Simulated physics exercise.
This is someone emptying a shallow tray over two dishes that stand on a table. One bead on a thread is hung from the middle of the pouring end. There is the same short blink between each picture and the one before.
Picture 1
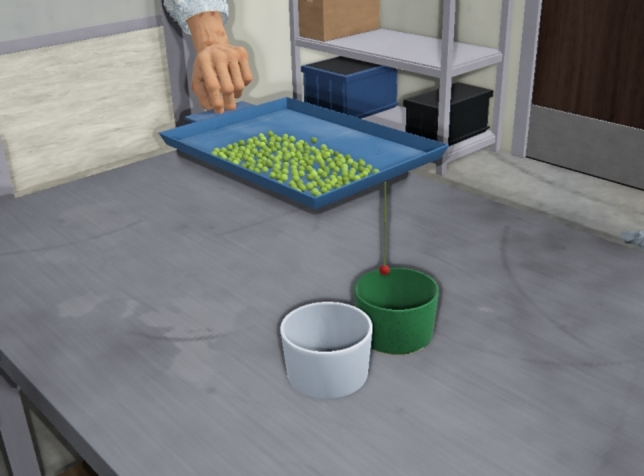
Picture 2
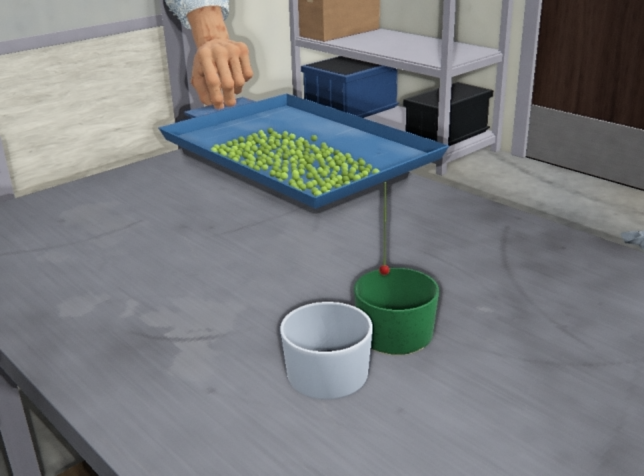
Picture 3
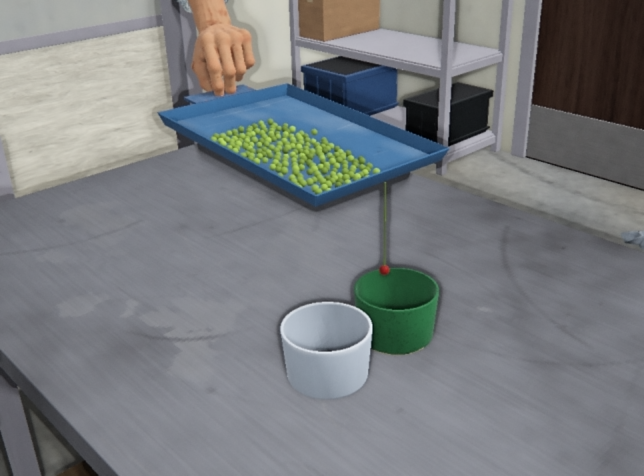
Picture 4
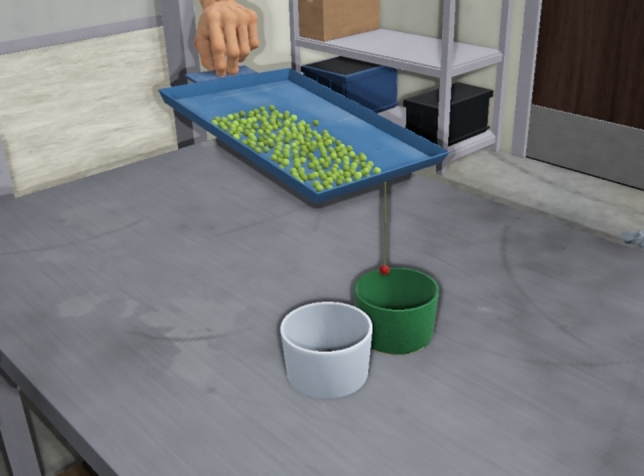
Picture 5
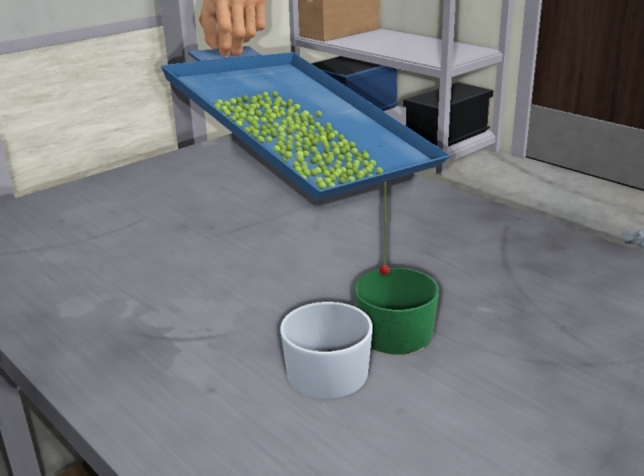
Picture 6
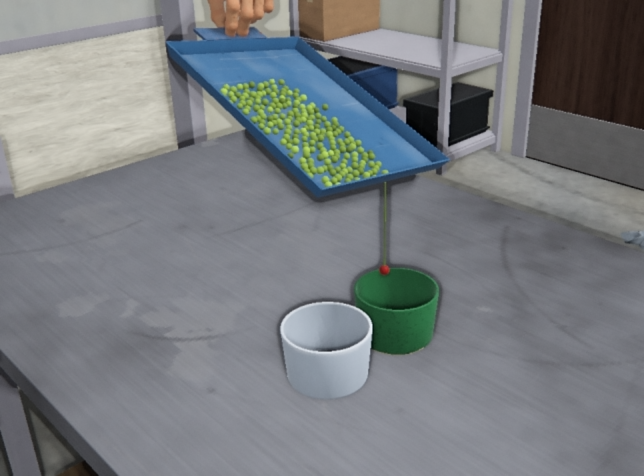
At first, a hand is at the far end of a shallow blue tray of green peas, held almost level above a white dish and a green dish on a gray table. The hand then raises that end steadily, the tray slants more steeply toward the near right, and the peas shift slightly down it.
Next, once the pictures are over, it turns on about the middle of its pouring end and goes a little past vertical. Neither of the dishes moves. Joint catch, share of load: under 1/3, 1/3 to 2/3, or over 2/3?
Under 1/3.
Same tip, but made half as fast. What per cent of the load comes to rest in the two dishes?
About 40 %.
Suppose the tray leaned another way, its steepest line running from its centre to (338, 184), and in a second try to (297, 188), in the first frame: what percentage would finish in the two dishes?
90 and 80 per cent, in that order.
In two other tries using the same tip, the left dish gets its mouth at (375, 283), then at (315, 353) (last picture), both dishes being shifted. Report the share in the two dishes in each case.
First placement: Some 50 %; second placement: Some 10 %.
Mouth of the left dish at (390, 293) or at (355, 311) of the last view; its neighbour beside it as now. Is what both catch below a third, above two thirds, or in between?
Position 1 - above two thirds; position 2 - one to two thirds.
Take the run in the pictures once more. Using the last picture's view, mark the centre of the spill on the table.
Around (471, 305).
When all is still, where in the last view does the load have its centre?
Roughly at pixel (458, 307).
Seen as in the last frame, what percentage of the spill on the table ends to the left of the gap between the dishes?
I reckon around 0 per cent.
Soon after the last picture, tray tipped steeply; about two thirds on the tray; a stray few outside both; about a third in the air.
A little later, tray tipped past a quarter turn; about a quarter in the right dish; about two thirds outside both; a small part in the air.
Later still, tray tipped past a quarter turn; about a quarter in the right dish; most outside both.
At rest, tray tipped past a quarter turn; none in the left dish; about a quarter in the right dish; most outside both.
